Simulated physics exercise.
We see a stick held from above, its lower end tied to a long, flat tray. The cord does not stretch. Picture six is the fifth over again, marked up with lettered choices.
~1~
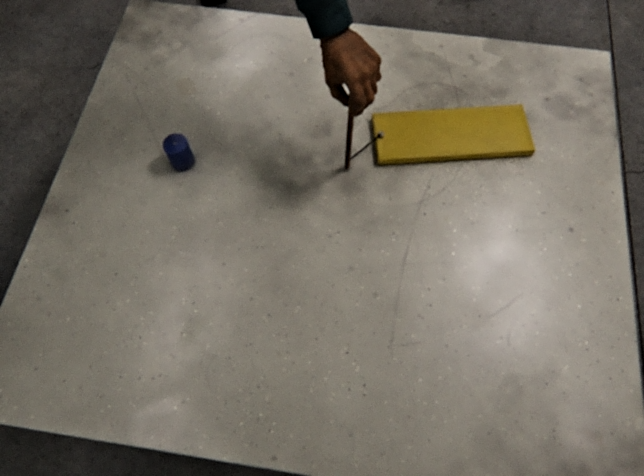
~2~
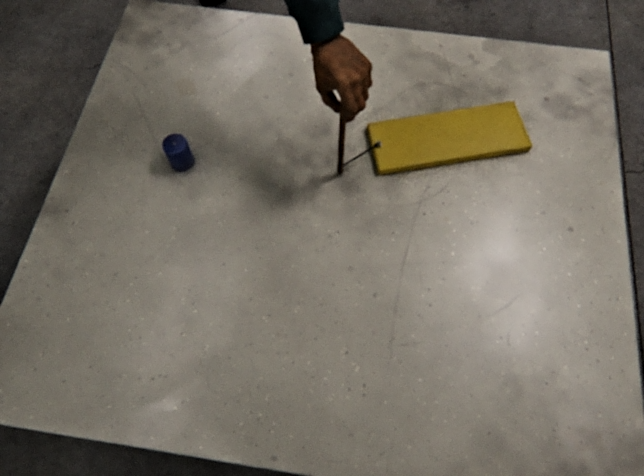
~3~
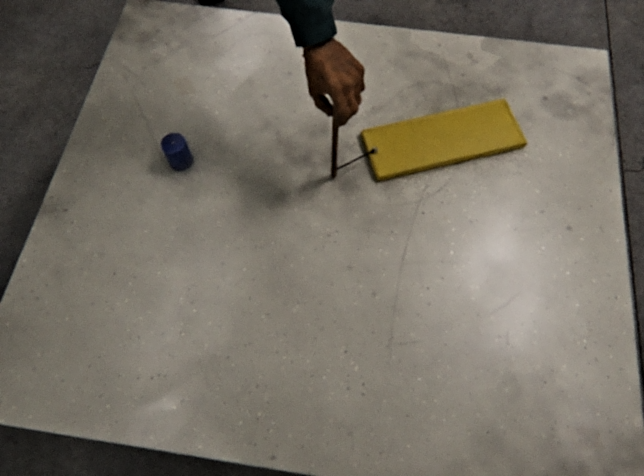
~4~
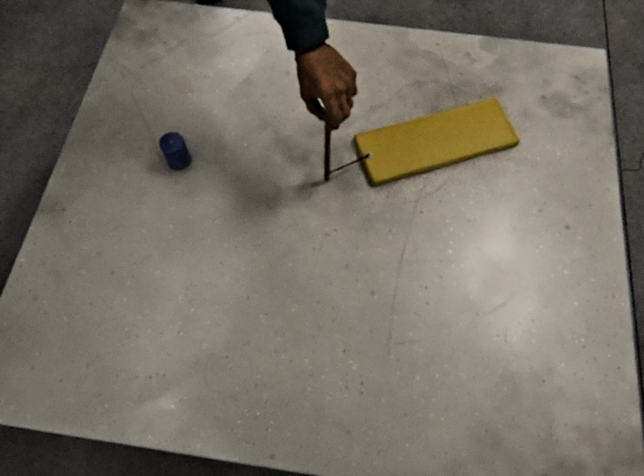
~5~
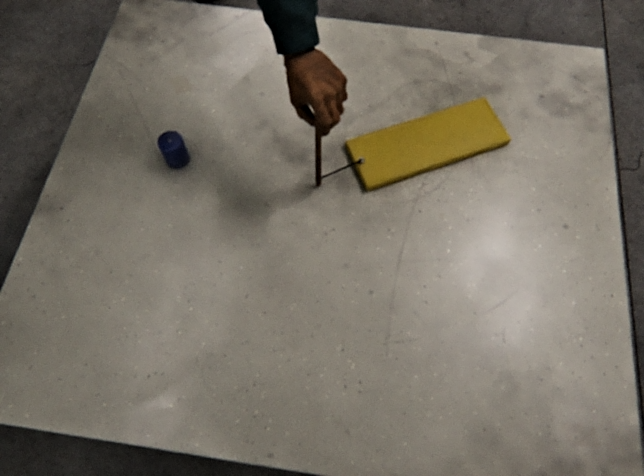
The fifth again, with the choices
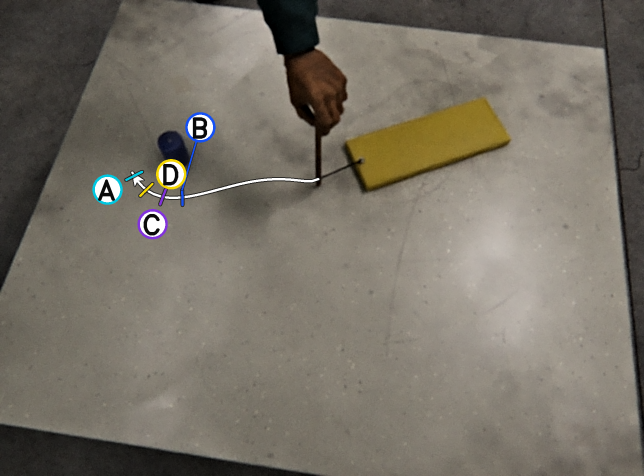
Hand holding a stick tied to a long yellow tray, dragging it slightly leftward as it tilts, near a still blue candle.
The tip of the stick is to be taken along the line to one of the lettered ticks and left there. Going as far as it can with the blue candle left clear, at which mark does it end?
At D, and not beyond.
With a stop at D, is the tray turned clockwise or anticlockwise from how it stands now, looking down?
Clockwise.
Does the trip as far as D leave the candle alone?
For that mark, yes.
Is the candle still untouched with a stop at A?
No.
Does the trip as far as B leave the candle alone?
For that mark, yes.
On the copy, A at (134, 176); B at (182, 198); C at (163, 197); D at (146, 190); the route from (318, 179) via (219, 189) to (132, 172).
On D. First, foot of the stick (257, 182), middle of the tray (376, 154).
Then, foot of the stick (198, 196), middle of the tray (319, 167).
Finally, foot of the stick (147, 191), middle of the tray (272, 176); nothing has been touched.
By contrast, A is too far, the candle has been hit; B is safe but short; C is safe but short.
